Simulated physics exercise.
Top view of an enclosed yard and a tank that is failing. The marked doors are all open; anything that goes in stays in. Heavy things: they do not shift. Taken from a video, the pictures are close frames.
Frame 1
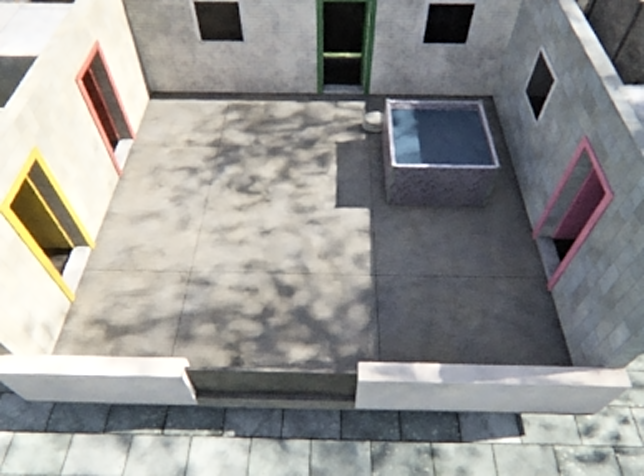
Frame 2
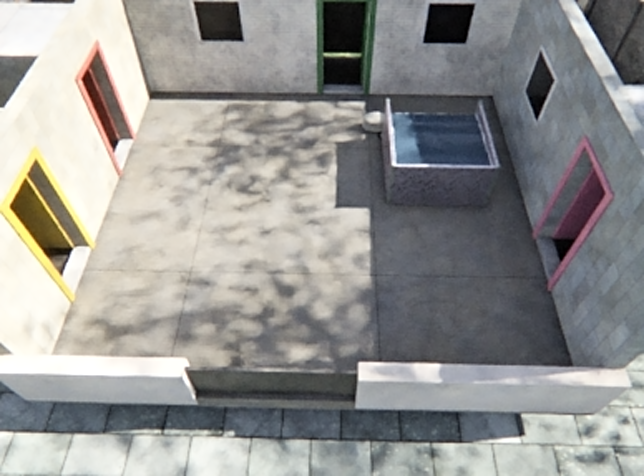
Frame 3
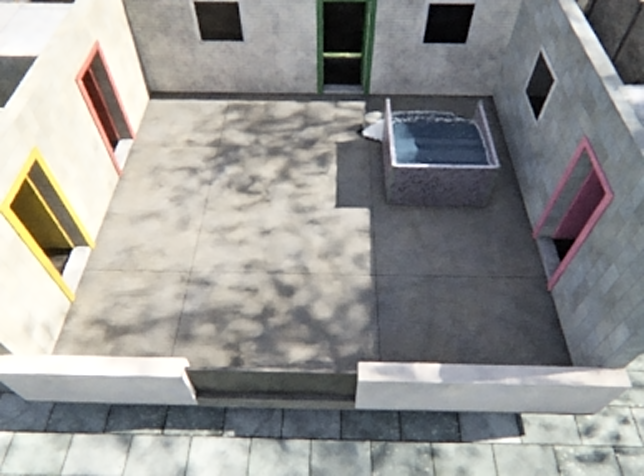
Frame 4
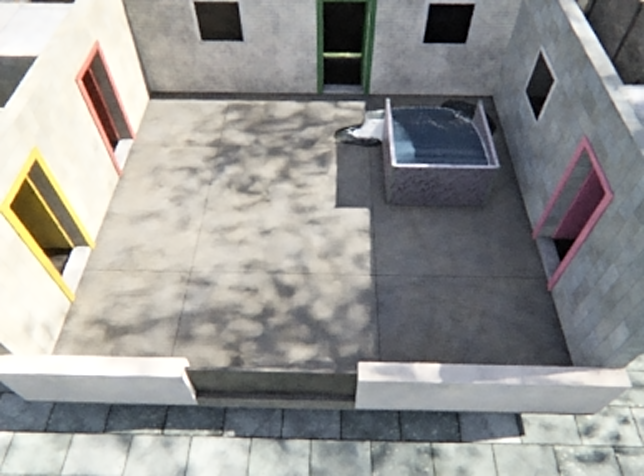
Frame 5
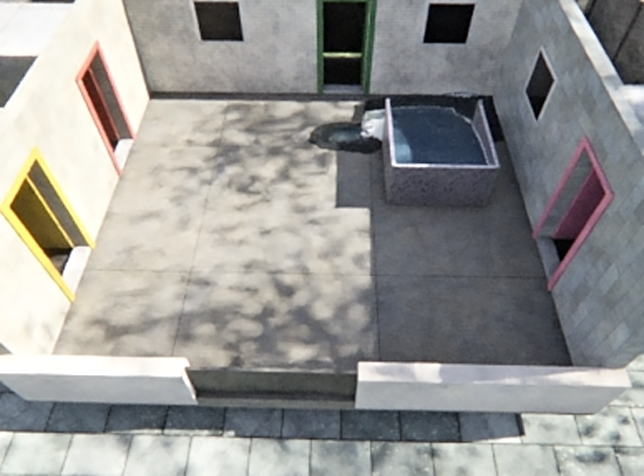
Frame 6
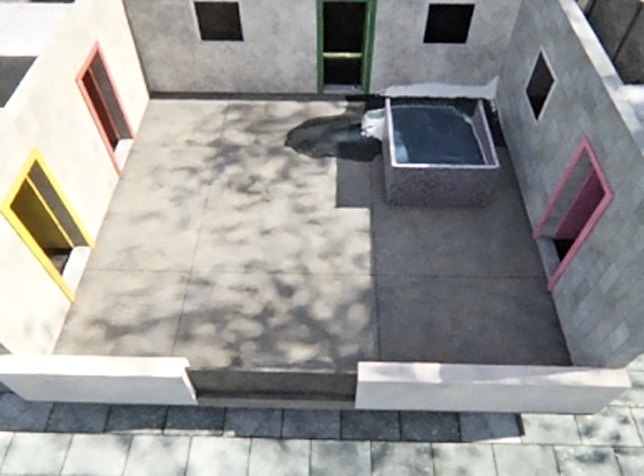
A pale-walled courtyard with a grey floor dappled by shadow is seen from high above its low front wall, and the view stays still. A yellow-framed and a red-framed opening are on the left, a green-framed door at the back, a pink-framed one on the right, and a square stone water tank at back right. Water pours from the tank's far side, spreading leftward in a widening dark patch.
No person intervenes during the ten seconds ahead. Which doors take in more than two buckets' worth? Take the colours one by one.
The green door does; the pink door does not; the red door does; the yellow door does not.
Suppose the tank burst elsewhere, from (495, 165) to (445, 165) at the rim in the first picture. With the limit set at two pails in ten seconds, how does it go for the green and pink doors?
In that setup the green door keeps within bounds, but the pink door runs over the limit.
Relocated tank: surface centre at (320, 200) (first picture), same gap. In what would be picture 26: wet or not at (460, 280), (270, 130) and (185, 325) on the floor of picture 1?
Readings in order: No flood; flood; no flood.
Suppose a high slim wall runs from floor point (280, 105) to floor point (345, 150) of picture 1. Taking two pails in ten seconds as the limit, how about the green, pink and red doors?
Log - green: Above the line; pink: Below the line; red: Below the line.
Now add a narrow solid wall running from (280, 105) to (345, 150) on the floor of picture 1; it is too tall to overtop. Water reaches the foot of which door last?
Result: The one in yellow.
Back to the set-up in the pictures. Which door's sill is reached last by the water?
That would be the yellow one.
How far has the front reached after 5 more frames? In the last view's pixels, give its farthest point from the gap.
The farthest wet point should be near (227, 164).
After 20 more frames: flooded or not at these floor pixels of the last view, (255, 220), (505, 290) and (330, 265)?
Result, in that order: Wetted / wetted / not wetted.
A moment on, water covers 20 % of the floor; the green door under two buckets in, the pink door not reached, the red door not reached, the yellow door not reached.
Next, water covers 35 % of the floor; the green door under two buckets in, the pink door not reached, the red door not reached, the yellow door not reached.
Then, water covers 45 % of the floor; the green door over two buckets in, the pink door wet at the sill, nothing in, the red door wet at the sill, nothing in, the yellow door not reached.
Later, water covers 60 % of the floor; the green door over two buckets in, the pink door wet at the sill, nothing in, the red door over two buckets in, the yellow door wet at the sill, nothing in.
In the end, water covers 85 % of the floor; the green door over two buckets in, the pink door wet at the sill, nothing in, the red door over two buckets in, the yellow door wet at the sill, nothing in.
